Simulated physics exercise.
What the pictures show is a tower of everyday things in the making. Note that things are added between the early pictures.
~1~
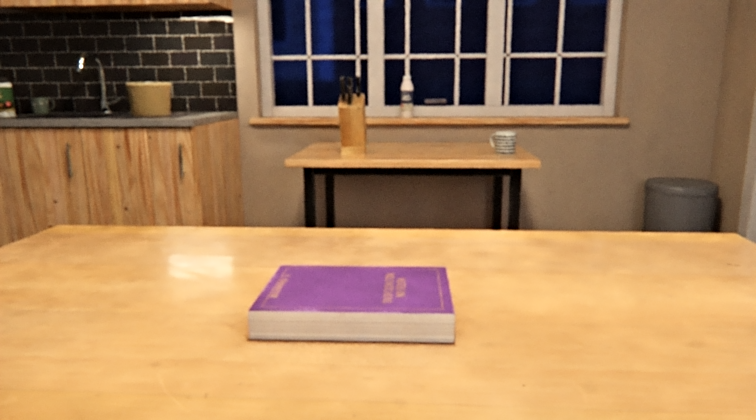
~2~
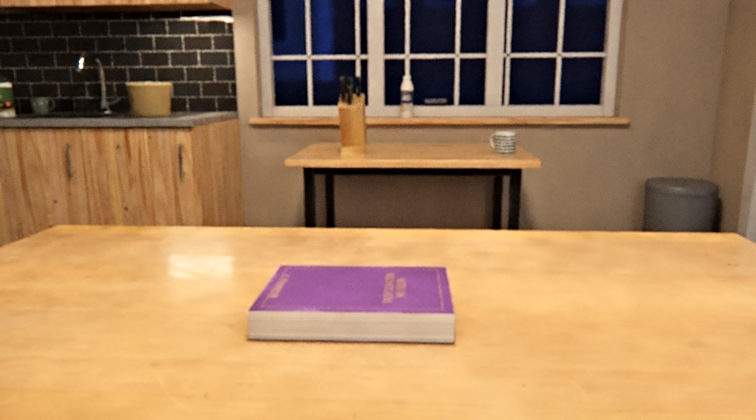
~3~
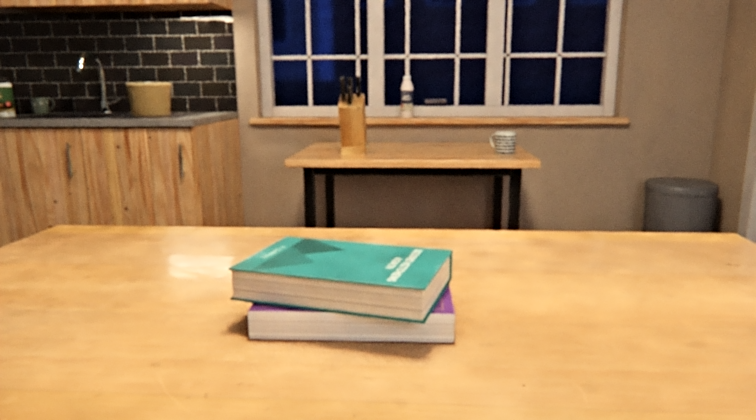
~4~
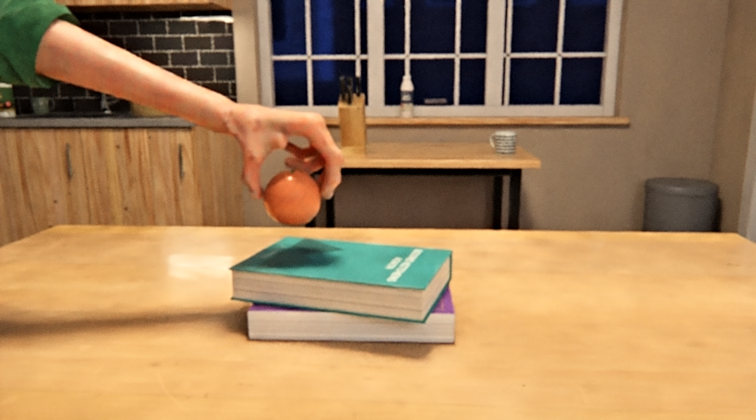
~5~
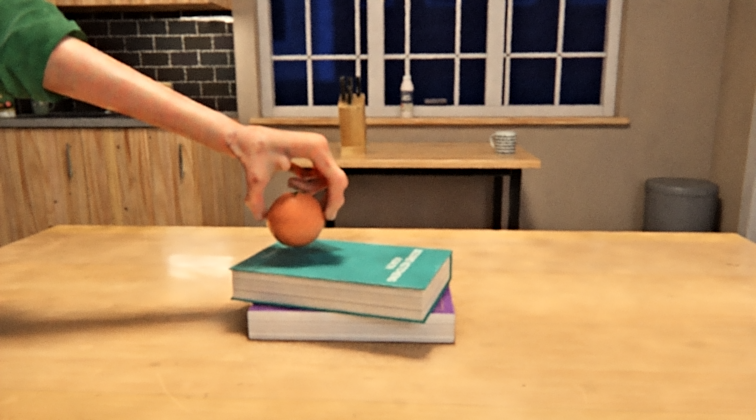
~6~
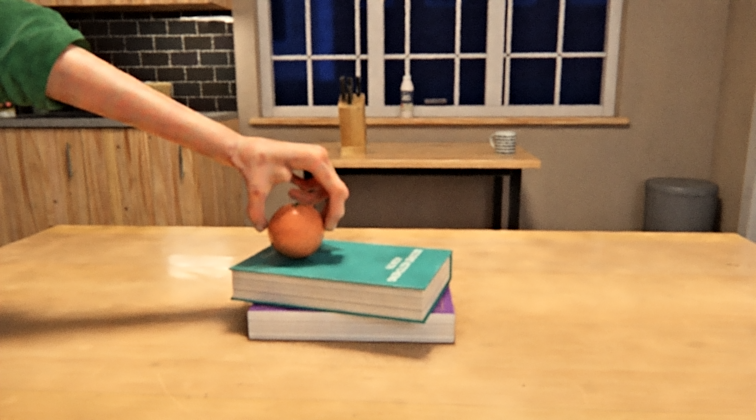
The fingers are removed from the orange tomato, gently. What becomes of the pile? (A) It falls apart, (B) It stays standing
(B) It stays standing.
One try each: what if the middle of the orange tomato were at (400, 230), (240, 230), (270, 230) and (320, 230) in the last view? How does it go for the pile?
Try one: It stands firm; try two: It topples; try three: It stands firm; try four: It stands firm.
Then, 0.40 s later than the last frame, all is still.
Then, 1.30 s later than the last frame, orange tomato resting near (296, 231).
When it is over, all 3 as before. End places, in pixels of the last picture, orange tomato near (295, 231). The pile holds.
